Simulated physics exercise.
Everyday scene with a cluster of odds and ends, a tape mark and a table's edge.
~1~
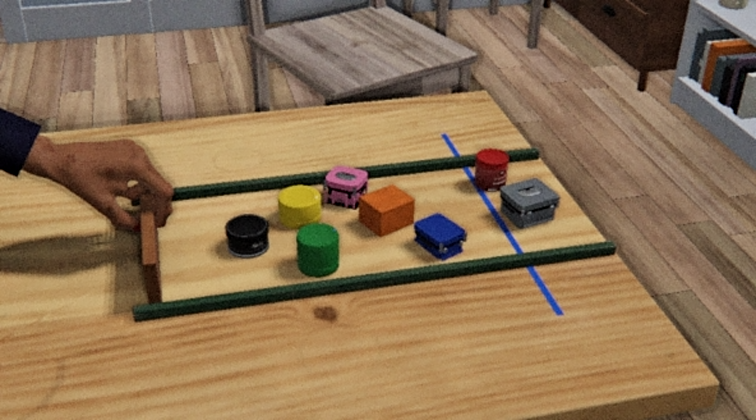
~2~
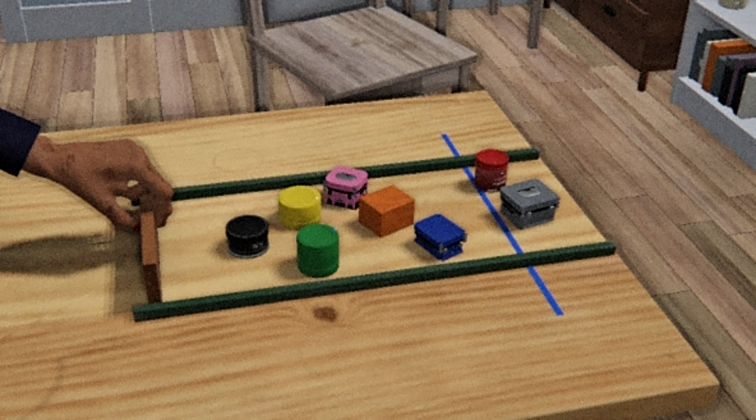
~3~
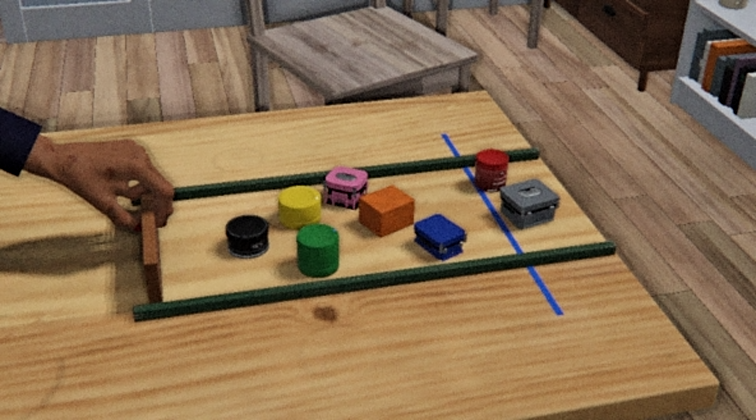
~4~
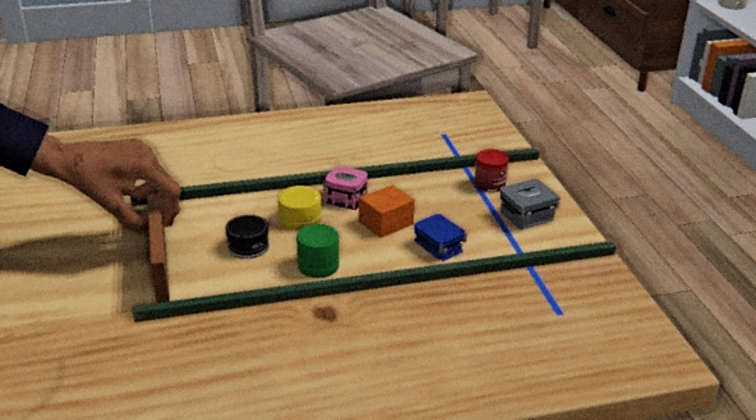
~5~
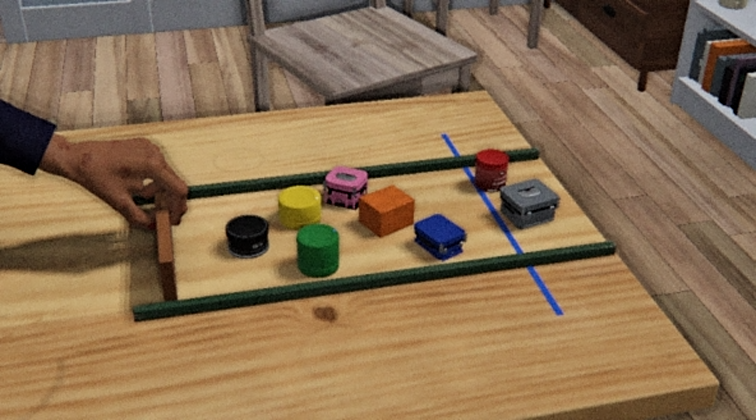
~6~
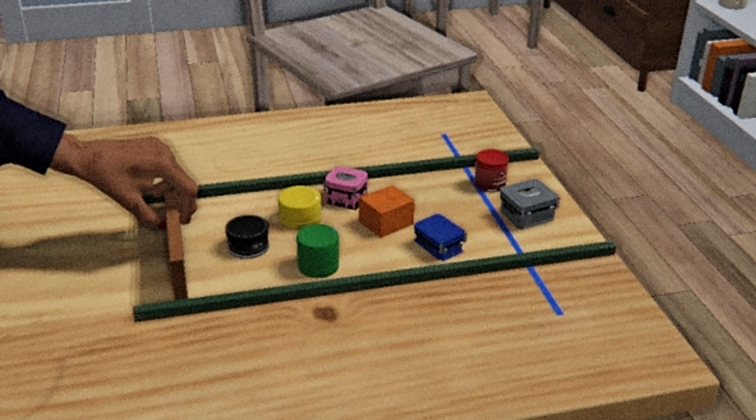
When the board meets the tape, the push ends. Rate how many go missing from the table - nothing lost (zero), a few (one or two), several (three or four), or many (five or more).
Nothing lost.
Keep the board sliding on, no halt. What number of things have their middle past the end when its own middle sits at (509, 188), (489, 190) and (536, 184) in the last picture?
1, 0, 4.
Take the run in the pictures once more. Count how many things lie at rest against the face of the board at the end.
The number is 4.
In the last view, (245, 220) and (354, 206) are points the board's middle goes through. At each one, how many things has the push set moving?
Well, it's 1 at the first one and 5 at the second.
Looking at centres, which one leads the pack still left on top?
It's the grey case.
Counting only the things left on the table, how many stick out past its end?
It totals 1.
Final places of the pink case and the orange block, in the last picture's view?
(486, 163) and (538, 187), approximately.
A little later, none off yet; grey case at rest near (528, 205); red tub at rest near (491, 171); blue case at rest near (439, 239).
When it is over, the number that fall off is zero.
